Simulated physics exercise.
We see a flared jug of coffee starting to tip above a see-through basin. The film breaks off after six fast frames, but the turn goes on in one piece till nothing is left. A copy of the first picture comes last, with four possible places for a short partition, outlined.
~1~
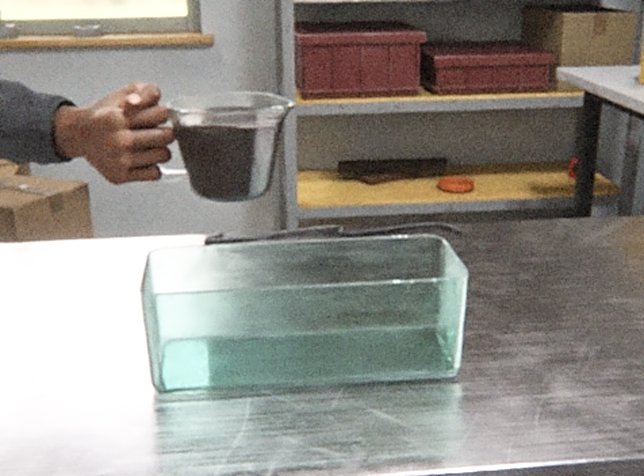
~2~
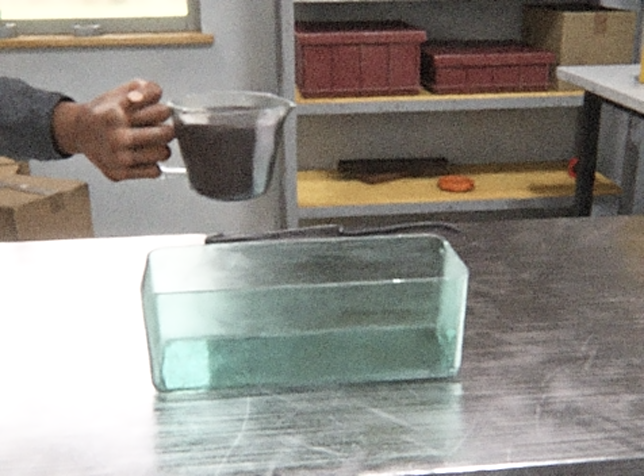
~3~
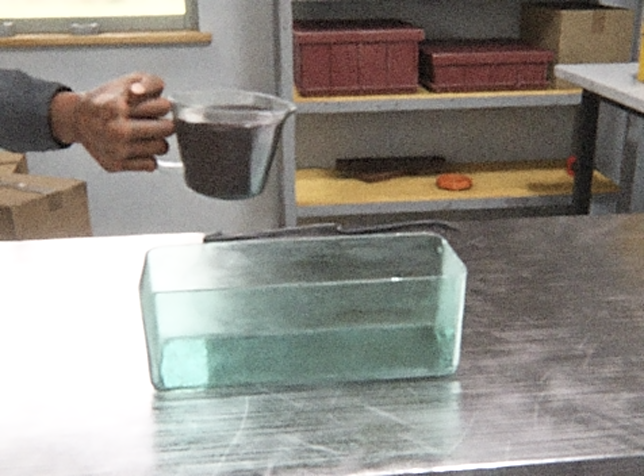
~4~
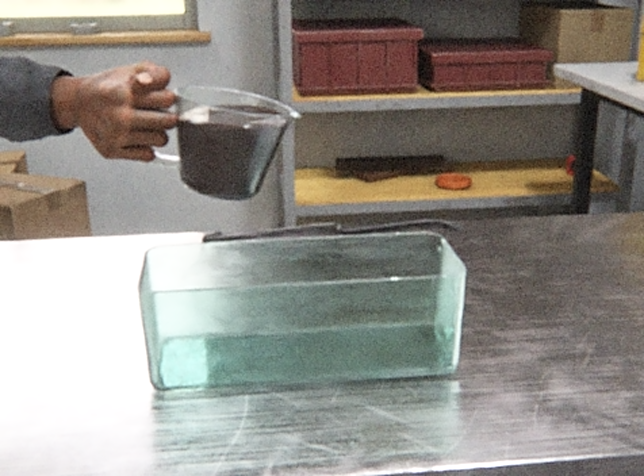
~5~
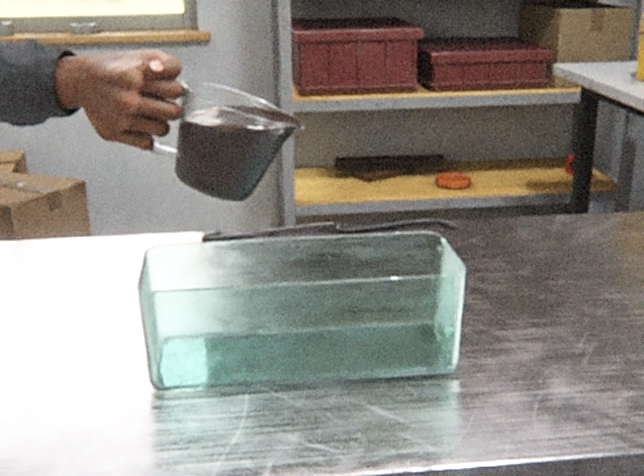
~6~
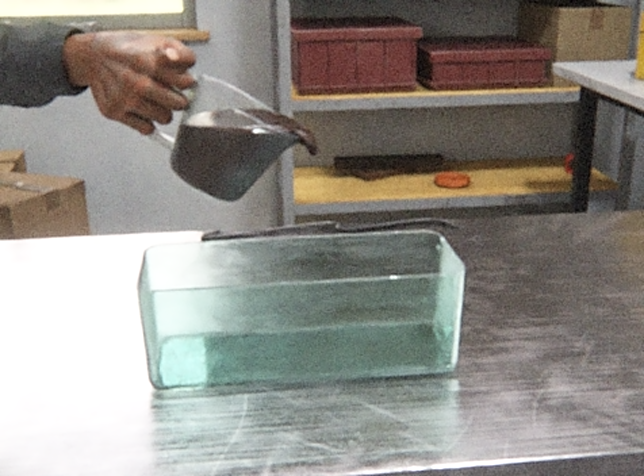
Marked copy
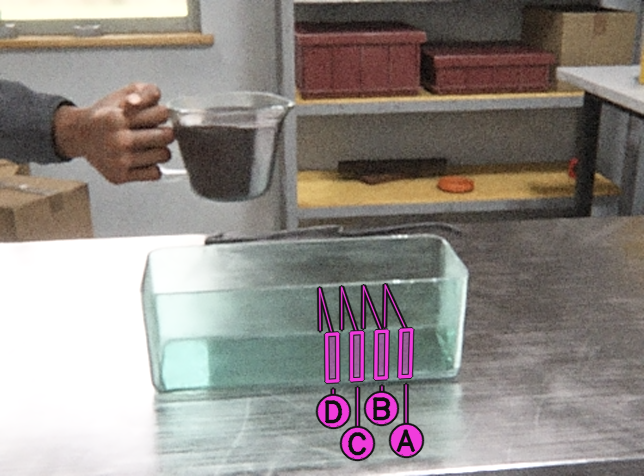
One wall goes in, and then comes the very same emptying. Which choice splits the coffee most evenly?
The best position is C.
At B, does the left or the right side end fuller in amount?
The left one.
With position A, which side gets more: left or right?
The left one.
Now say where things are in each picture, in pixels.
Upright, lip at (294, 103); basin from (151, 390) to (460, 371); nothing has left yet, in the first frame.
Upright, lip at (295, 104); nothing has left yet, in the second frame.
Tipped about 6°, lip at (296, 108); nothing has left yet, in the third frame.
Tipped about 12°, lip at (299, 115); nothing has left yet, in the fourth frame.
Tipped about 21°, lip at (302, 126); nothing has left yet, in the fifth frame.
Tipped about 32°, lip at (303, 139); coffee is over the lip, down to (311, 152), in the sixth frame.
In magenta, A at (406, 384); B at (381, 386); C at (357, 387); D at (333, 389).
If A is chosen, about 96 % ends left of the wall and 3 % right of it.
If B is chosen, about 85 % ends left of the wall and 13 % right of it.
If C is chosen, about 49 % ends left of the wall and 50 % right of it.
If D is chosen, about 18 % ends left of the wall and 81 % right of it.
